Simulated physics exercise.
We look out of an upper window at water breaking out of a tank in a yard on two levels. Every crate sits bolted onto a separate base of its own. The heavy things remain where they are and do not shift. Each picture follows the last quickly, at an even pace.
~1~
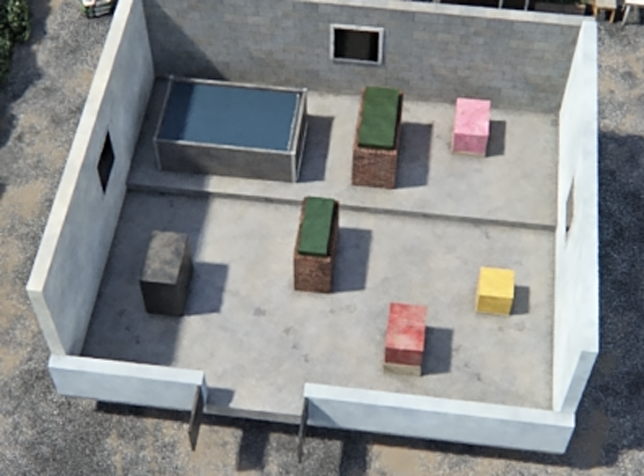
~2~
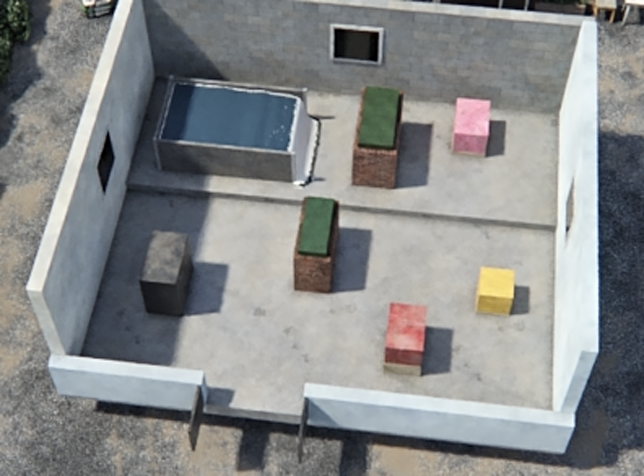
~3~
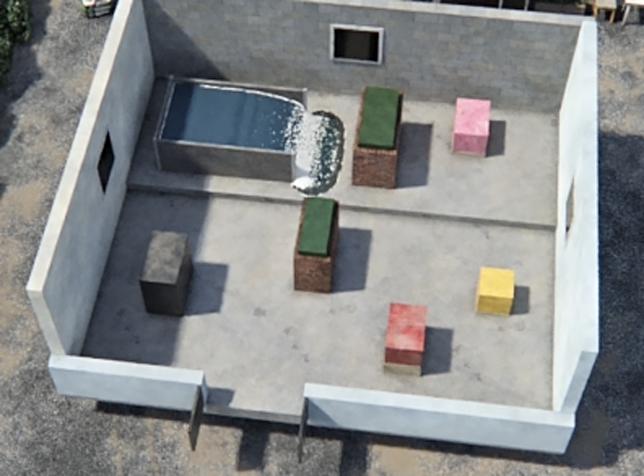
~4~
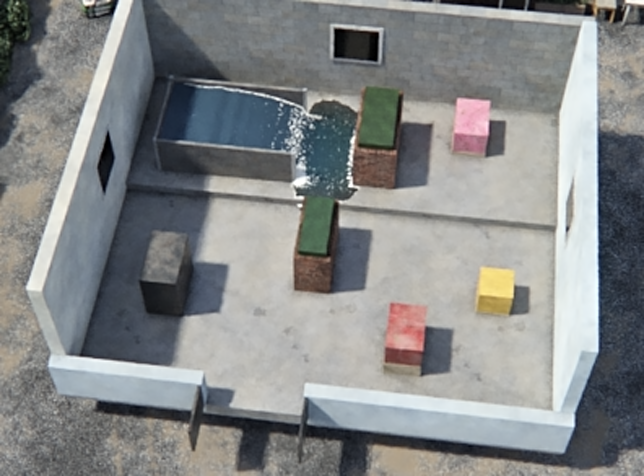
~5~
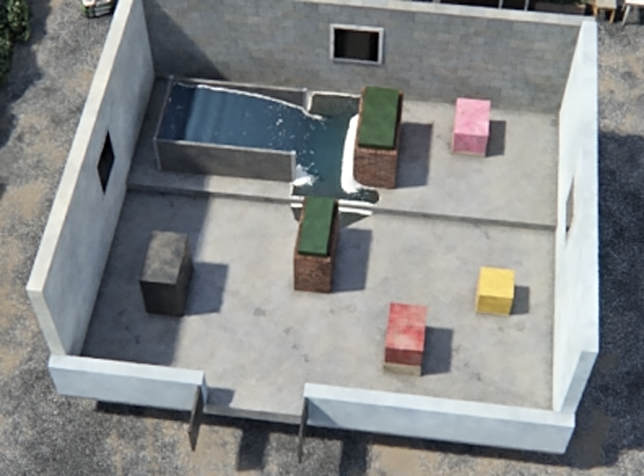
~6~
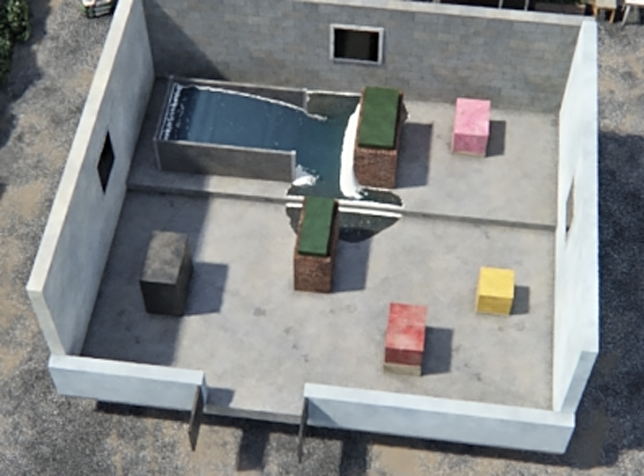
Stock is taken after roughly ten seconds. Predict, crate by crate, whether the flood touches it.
The yellow crate meets the water; the red crate avoids the water; the pink crate meets the water.
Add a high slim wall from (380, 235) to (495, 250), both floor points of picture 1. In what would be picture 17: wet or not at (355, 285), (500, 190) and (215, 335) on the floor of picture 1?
First inundated, then unwetted, then unwetted.
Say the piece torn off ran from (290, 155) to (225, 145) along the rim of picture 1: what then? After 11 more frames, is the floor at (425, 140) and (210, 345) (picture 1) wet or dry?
In that order: Dry, flooded.
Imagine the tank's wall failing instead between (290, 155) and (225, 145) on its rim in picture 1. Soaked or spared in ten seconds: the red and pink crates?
As I see it, the red crate is not reached, and the pink crate is not reached.
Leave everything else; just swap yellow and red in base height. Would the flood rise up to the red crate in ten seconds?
I'd say the red crate gets swamped.
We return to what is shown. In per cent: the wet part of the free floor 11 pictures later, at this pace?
About 35 in a hundred.
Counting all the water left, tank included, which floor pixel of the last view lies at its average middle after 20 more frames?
Roughly (330, 184).
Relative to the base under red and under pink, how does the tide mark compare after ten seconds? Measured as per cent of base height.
About 60 percent and about 250 percent.
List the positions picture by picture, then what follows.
The first frame shows the water tank at (231, 117) is whole and still.
In the second frame, the front is at (297, 185), out from the gap at (298, 142).
In the third frame, water pours out at (298, 143) and has run to a hidden place.
In the fourth frame, water pours out at (298, 144) and has run to (353, 191).
In the fifth frame, water pours out at (298, 144) and has run to (374, 200).
In the sixth frame, water pours out at (298, 144) and has run to (391, 221).
A moment on, water covers 15 % of the floor; the yellow crate not reached, the red crate not reached, the pink crate water round its plinth.
Next, water covers 35 % of the floor; the yellow crate water round its plinth, the red crate water round its plinth, the pink crate water round its plinth.
Then, water covers 70 % of the floor; the yellow crate water round its plinth, the red crate water round its plinth, the pink crate water round its plinth.
Later, water covers 85 % of the floor; the yellow crate water round its plinth, the red crate water round its plinth, the pink crate water round its plinth.
In the end, water covers 100 % of the floor; the yellow crate was topped, the red crate stayed above the water, the pink crate was topped.
